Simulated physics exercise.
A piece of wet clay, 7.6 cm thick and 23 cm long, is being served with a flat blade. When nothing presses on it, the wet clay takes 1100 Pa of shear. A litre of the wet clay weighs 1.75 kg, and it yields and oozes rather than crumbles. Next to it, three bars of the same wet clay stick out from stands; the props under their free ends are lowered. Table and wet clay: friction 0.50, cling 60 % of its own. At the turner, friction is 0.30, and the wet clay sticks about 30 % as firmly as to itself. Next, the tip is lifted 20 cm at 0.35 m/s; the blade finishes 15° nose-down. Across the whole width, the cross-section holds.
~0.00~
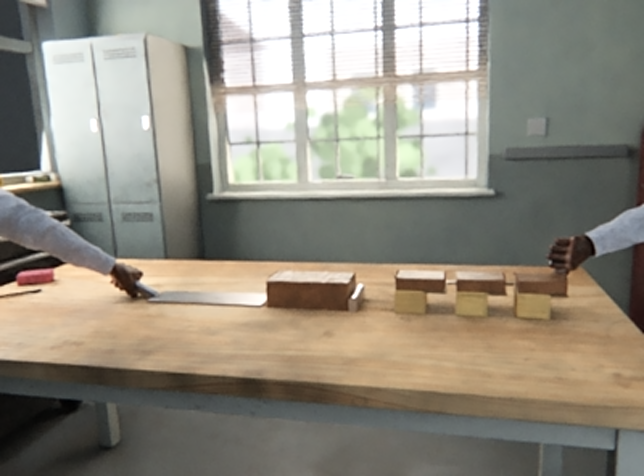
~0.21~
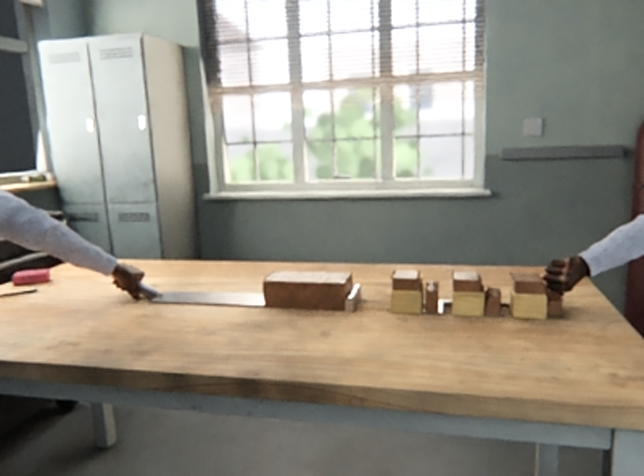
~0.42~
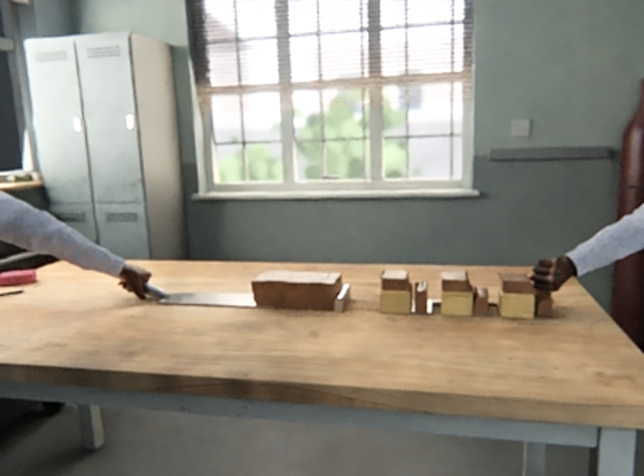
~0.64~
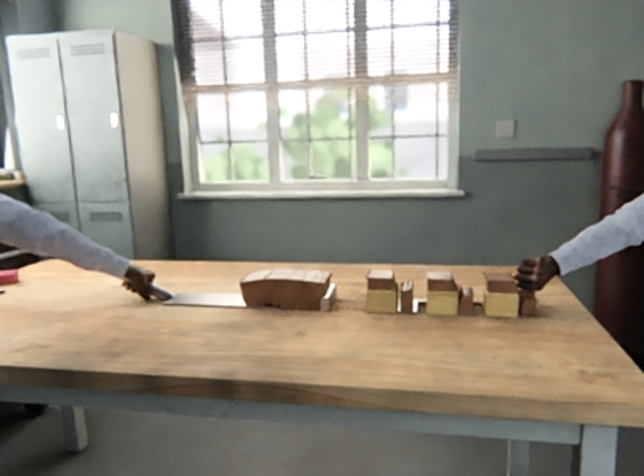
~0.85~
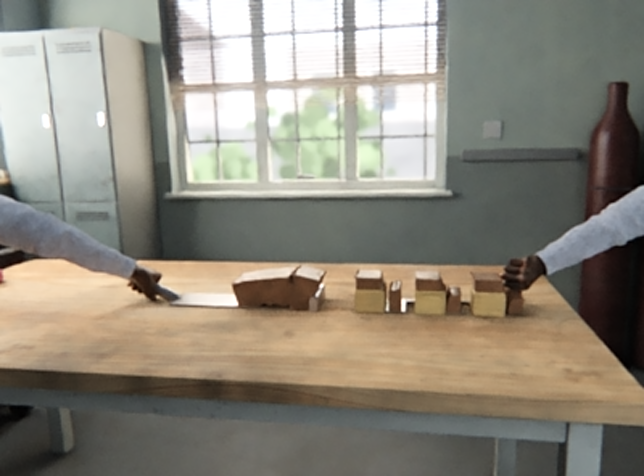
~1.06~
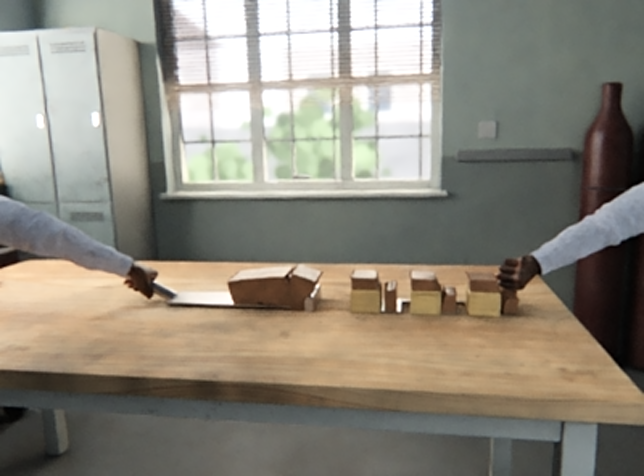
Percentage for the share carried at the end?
Close to 67 percent.
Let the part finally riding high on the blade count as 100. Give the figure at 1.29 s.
60 per cent.
By 1.29 s, the tip is 8.4 cm up.
By 1.56 s, the tip is 18 cm up.
By 1.82 s, the tip is 20 cm up and 67 % is riding high on the blade.
By 2.09 s, the tip is 20 cm up and 67 % is riding high on the blade.
By 2.20 s, at the end, the tip is 20 cm up and 67 % is riding high on the blade.
